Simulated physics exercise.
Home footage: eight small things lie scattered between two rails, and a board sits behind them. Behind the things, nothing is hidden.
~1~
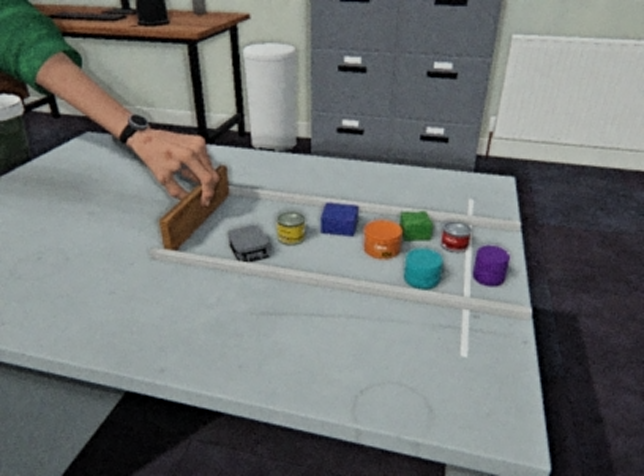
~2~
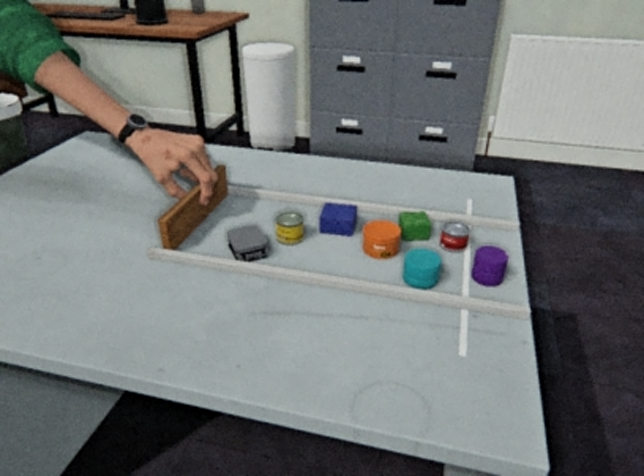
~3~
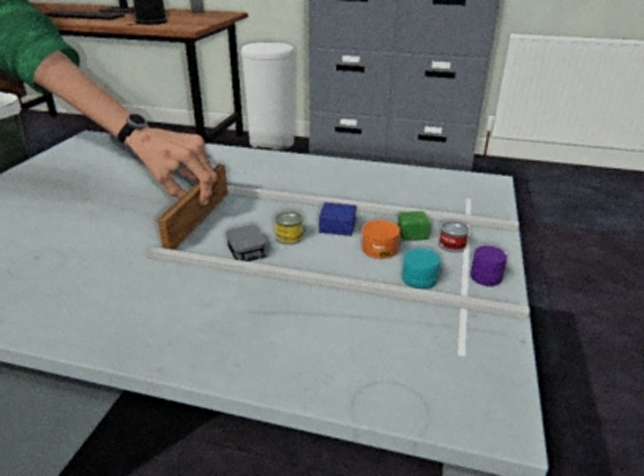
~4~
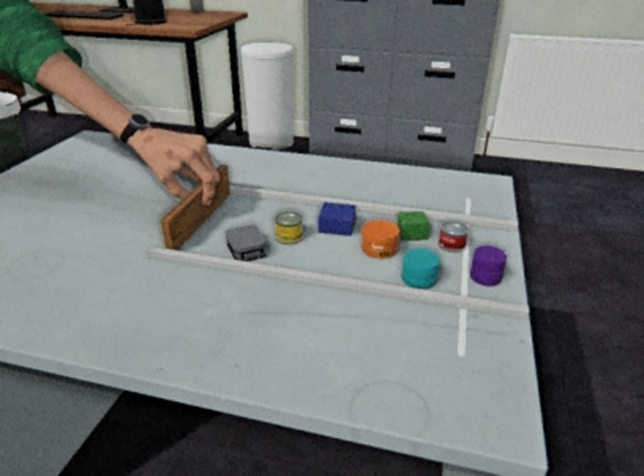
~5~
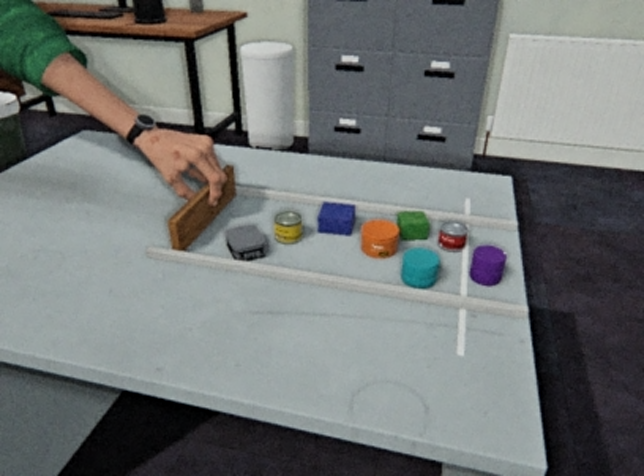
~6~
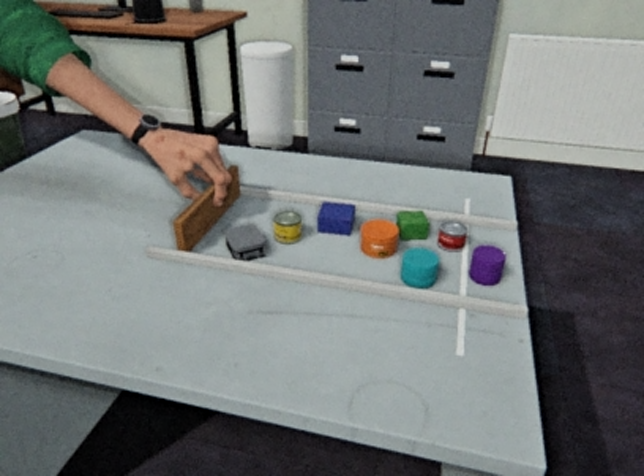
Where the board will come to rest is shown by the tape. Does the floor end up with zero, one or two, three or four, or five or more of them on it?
Once the board stops, one or two are missing from the table.
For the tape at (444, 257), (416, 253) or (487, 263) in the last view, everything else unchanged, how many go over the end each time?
In that order 1, 0 and 5.
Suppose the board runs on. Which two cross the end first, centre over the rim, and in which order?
Order: Red pot, purple lid.
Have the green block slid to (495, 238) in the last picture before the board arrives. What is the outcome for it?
From there it tumbles off.
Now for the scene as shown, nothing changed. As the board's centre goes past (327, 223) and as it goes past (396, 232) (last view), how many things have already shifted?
3 and 7.
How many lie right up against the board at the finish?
My count gives 3.
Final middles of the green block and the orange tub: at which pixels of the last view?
The green block at (518, 241), the orange tub at (517, 258).
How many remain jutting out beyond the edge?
The answer comes to 3.
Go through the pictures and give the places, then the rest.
Purple lid (491, 266); red pot (456, 237); turquoise lid (423, 269); board (198, 206); tape (468, 260), in the first frame.
Red pot (455, 237); board (197, 206), in the second frame.
Turquoise lid (421, 268); green block (413, 226), in the third frame.
Purple lid (488, 266); blue block (337, 219), in the fourth frame.
Red pot (453, 236); yellow pot (288, 228), in the fifth frame.
Purple lid (487, 265); red pot (452, 236); turquoise lid (420, 268); board (211, 207); tape (465, 259), in the sixth frame.
Soon after, none off yet; purple lid at rest near (487, 265); red pot at rest near (452, 236); turquoise lid at rest near (420, 268).
After that, none off yet; purple lid at rest near (487, 265); red pot moving near (462, 237); turquoise lid moving near (427, 269).
In the end, the number that fall off is one or two; gone, red pot and purple lid.
